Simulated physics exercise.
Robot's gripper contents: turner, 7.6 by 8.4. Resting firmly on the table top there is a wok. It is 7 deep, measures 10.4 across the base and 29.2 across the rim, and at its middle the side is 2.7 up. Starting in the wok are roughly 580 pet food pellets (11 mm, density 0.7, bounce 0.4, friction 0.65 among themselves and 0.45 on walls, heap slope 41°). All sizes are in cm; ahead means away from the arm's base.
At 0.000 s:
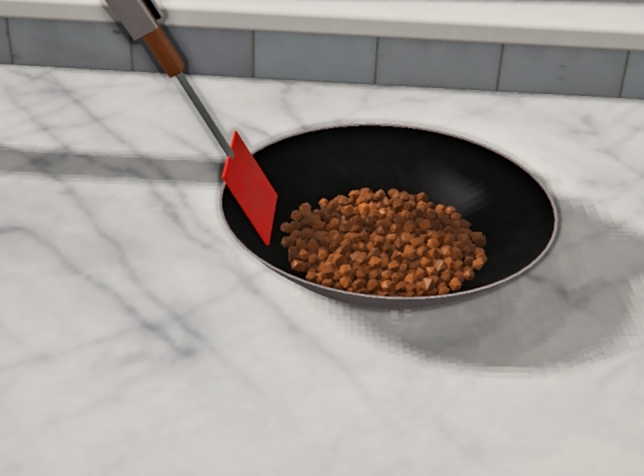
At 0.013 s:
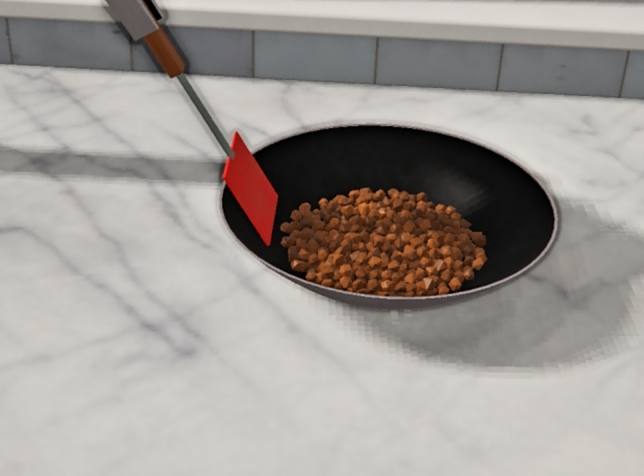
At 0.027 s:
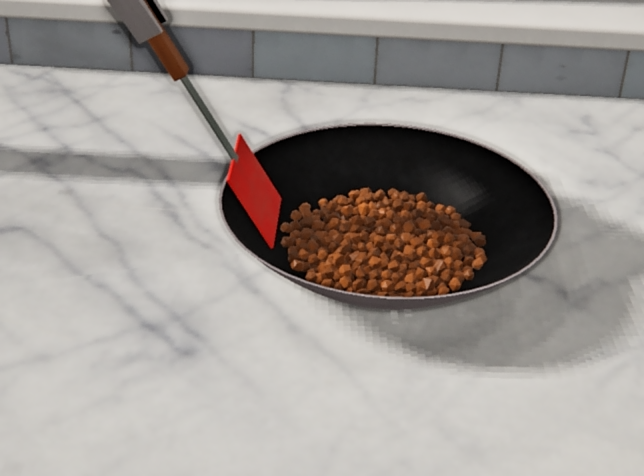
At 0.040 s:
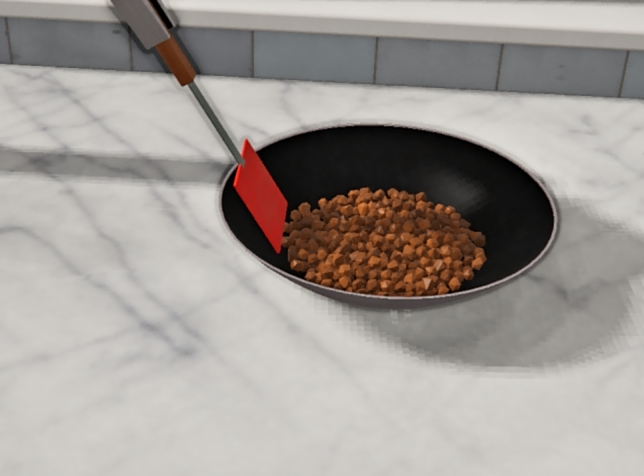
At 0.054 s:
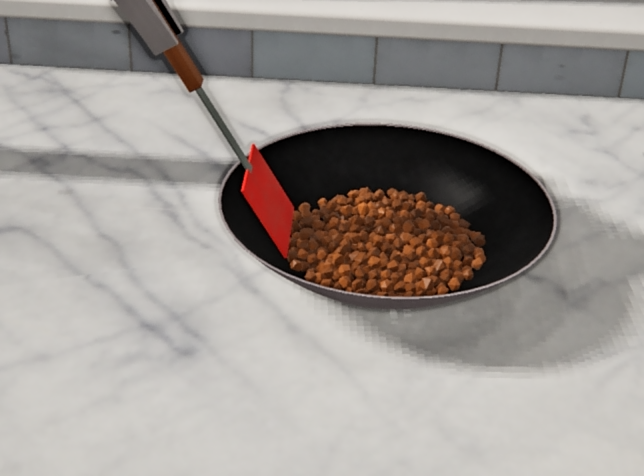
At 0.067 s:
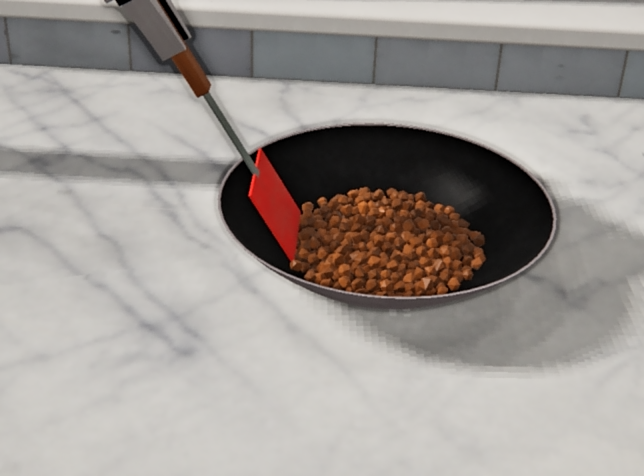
On a marble countertop, a gripper holding a red turner inches rightward against a heap of brown pellets in a black wok.
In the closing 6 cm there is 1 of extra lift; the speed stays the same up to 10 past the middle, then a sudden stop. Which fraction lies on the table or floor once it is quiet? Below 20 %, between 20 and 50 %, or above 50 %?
Between 20 and 50 %.
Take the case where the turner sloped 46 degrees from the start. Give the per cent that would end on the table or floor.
In that case, around 30 percent would end up on the table or floor.
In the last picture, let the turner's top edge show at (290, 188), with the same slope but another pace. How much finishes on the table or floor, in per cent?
Share: Roughly 55 %.
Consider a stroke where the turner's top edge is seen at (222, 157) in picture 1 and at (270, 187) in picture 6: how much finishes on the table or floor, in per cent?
Some 55 percent ends up on the table or floor.
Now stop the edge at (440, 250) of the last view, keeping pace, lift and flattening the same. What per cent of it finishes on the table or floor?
My guess is roughly 5 percent.
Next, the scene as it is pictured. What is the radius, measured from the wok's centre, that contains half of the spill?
Roughly 22 centimetres.
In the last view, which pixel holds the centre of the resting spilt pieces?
Roughly at (613, 281) in the final view.
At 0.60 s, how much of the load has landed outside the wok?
About 30 per cent.
After 0.20 s, sloping 60°, highest piece 6 above the table; 584 in the wok.
After 0.34 s, sloping 60°, highest piece 10 above the table; 575 in the wok, 9 on the blade or in flight.
After 0.60 s, sloping 60°, highest piece 9 above the table; 392 in the wok, 179 on the table or floor, 13 on the blade or in flight.
After 1.65 s, sloping 60°, highest piece 8 above the table; 390 in the wok, 194 on the table or floor.
In the end, 390 in the wok, 194 on the table or floor. That is 33 % on the table or floor.
